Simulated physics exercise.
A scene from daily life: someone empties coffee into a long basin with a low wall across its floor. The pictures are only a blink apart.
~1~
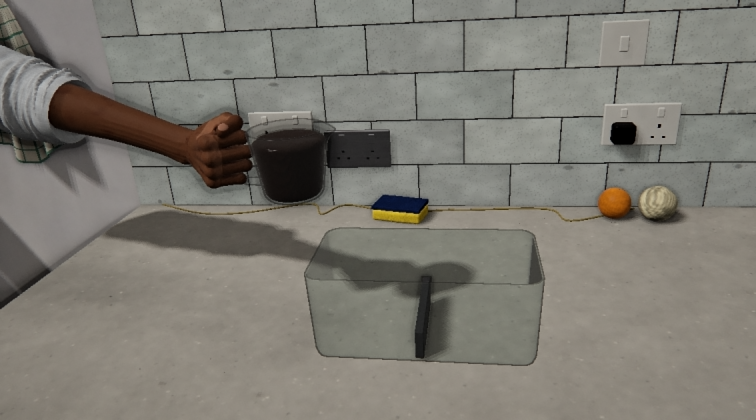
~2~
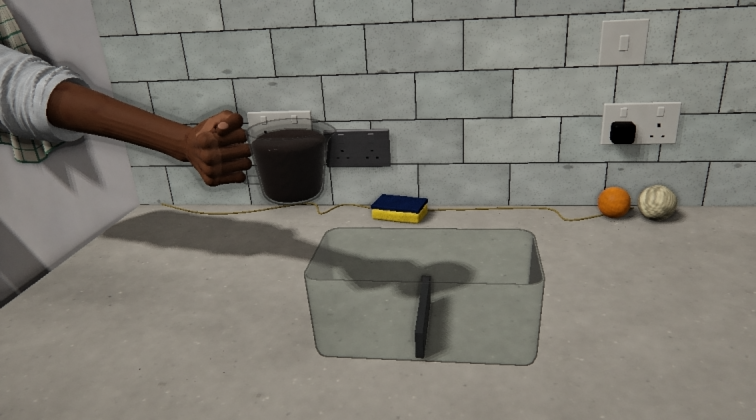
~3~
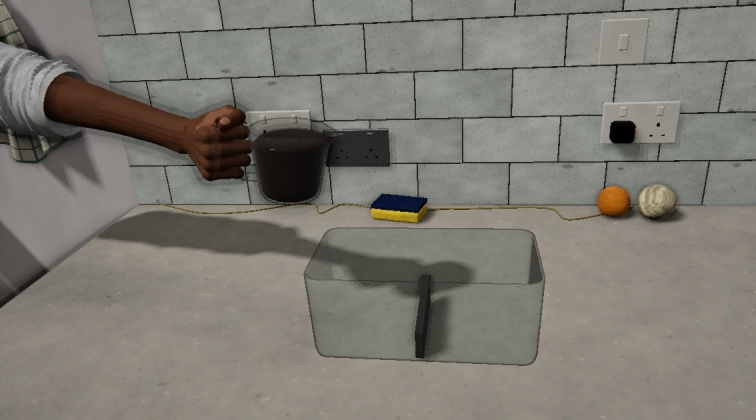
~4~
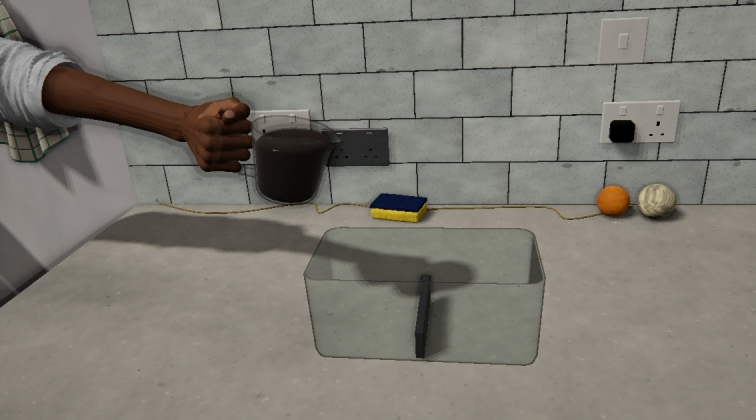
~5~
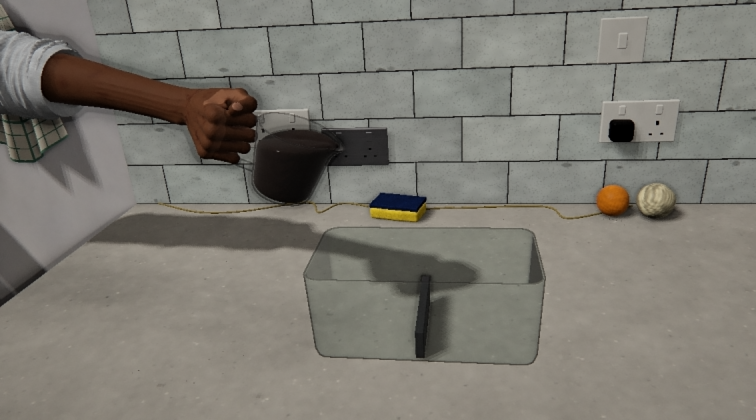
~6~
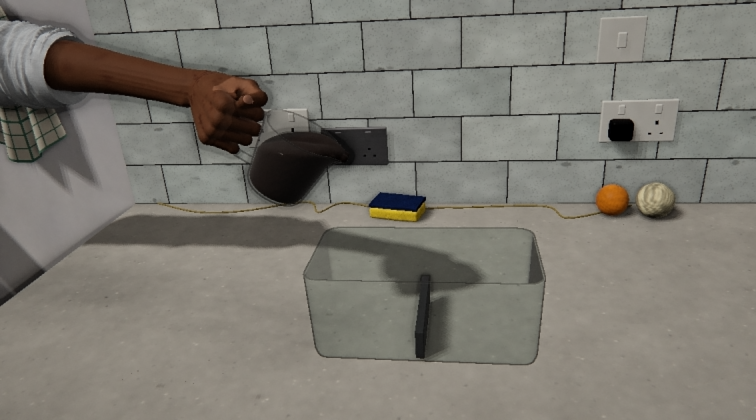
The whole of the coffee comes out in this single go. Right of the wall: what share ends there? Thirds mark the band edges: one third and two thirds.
I would say less than a third ends up on that side.
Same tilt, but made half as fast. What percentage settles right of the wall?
Near 5 %.
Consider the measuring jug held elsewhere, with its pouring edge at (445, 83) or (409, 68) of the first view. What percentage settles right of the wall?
80 % and 90 %.
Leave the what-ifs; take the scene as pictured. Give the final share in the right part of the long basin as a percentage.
It works out to around 5 percent.
A moment on, the measuring jug is tipped on its side and 40 per cent is still to pour, 29 is left of the wall and 0 right of it.
Next, the measuring jug is tipped right over and 5 per cent is still to pour, 84 is left of the wall and 2 right of it.
Then the measuring jug is tipped right over and 0 per cent is still to pour, 91 is left of the wall and 6 right of it.
Later the measuring jug is tipped right over and 0 per cent is still to pour, 91 is left of the wall and 7 right of it.
Finally, 91 per cent lies left of the wall, 7 right of it and 3 outside.
